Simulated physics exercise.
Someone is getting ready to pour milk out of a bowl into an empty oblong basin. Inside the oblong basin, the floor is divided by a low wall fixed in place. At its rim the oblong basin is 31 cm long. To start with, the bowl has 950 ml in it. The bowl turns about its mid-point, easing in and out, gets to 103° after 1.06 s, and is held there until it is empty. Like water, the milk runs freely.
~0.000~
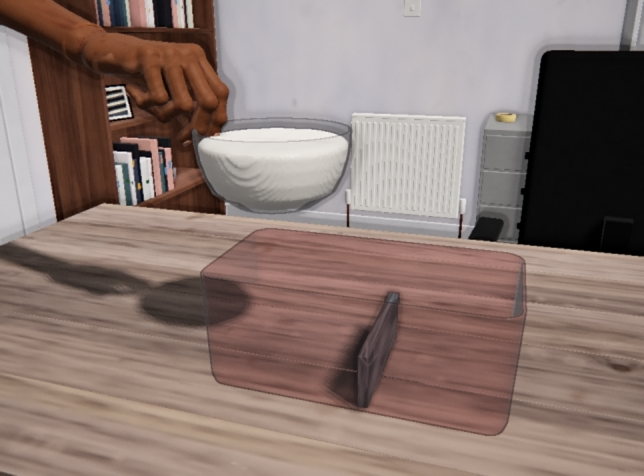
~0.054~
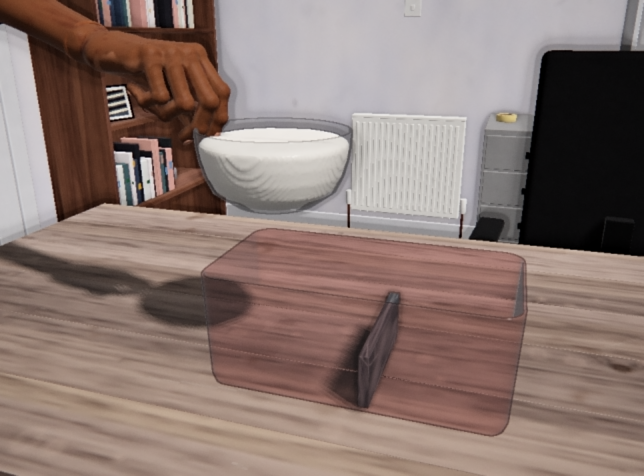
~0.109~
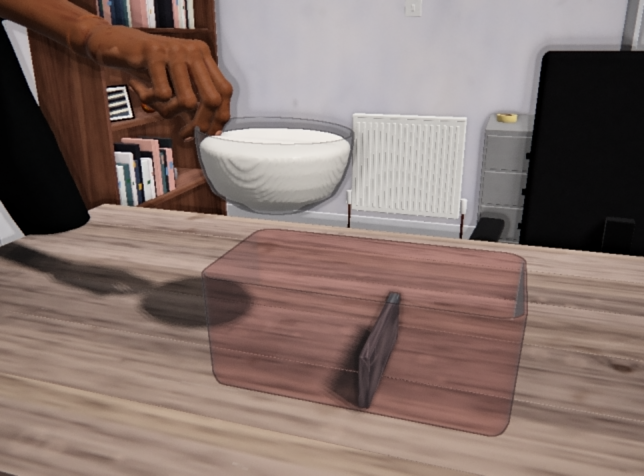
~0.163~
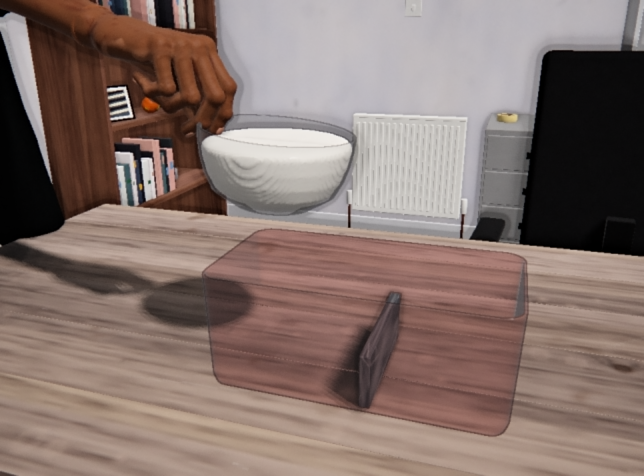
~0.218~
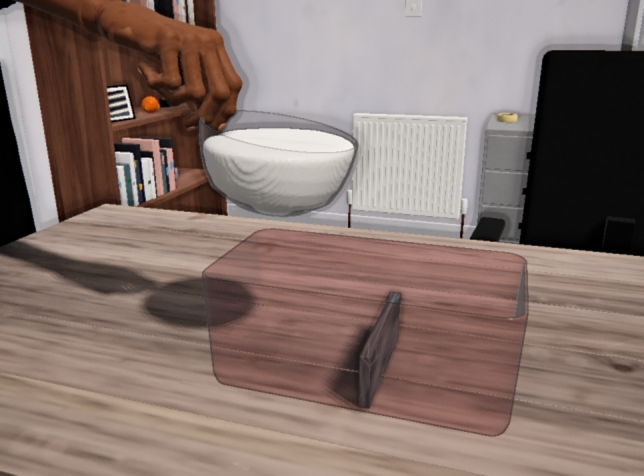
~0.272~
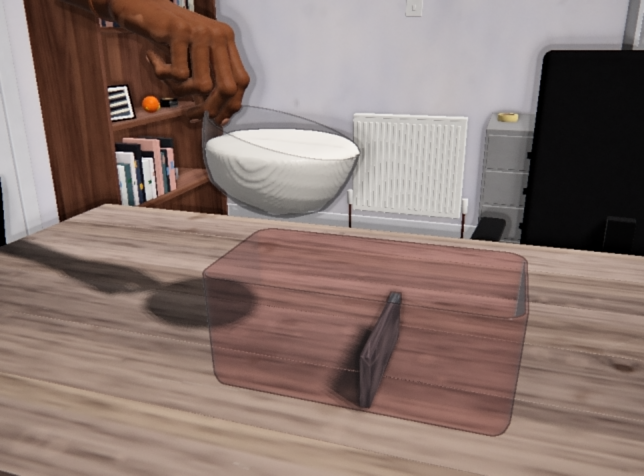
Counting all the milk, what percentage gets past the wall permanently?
The share past the wall is about 68 per cent.
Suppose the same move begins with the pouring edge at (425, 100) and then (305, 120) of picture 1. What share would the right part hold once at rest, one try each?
Some 85 and 20 per cent, in that order.
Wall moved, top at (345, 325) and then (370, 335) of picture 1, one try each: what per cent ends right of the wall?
First try about 90 %, second try about 75 %.
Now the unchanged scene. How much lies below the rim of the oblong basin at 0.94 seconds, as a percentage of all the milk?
Near 94 per cent of the total.
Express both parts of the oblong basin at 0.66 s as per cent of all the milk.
Roughly 2 sits left and 30 sits right.
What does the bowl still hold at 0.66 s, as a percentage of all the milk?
Still held: Roughly 40 % of the total.
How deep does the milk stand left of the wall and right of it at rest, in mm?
Final reading - left some 12 mm, right some 32 mm.
By 0.66 s the tilt is 71° and 40 per cent is still to pour, 2 is left of the wall and 29 right of it.
By 0.94 s the tilt is 100° and 4 per cent is still to pour, 26 is left of the wall and 68 right of it.
By 1.24 s the tilt is 103° and 0 per cent is still to pour, 31 is left of the wall and 68 right of it.
By 1.56 s the tilt is 103° and 0 per cent is still to pour, 31 is left of the wall and 68 right of it.
At rest 31 per cent lies left of the wall, 68 right of it and 0 outside.
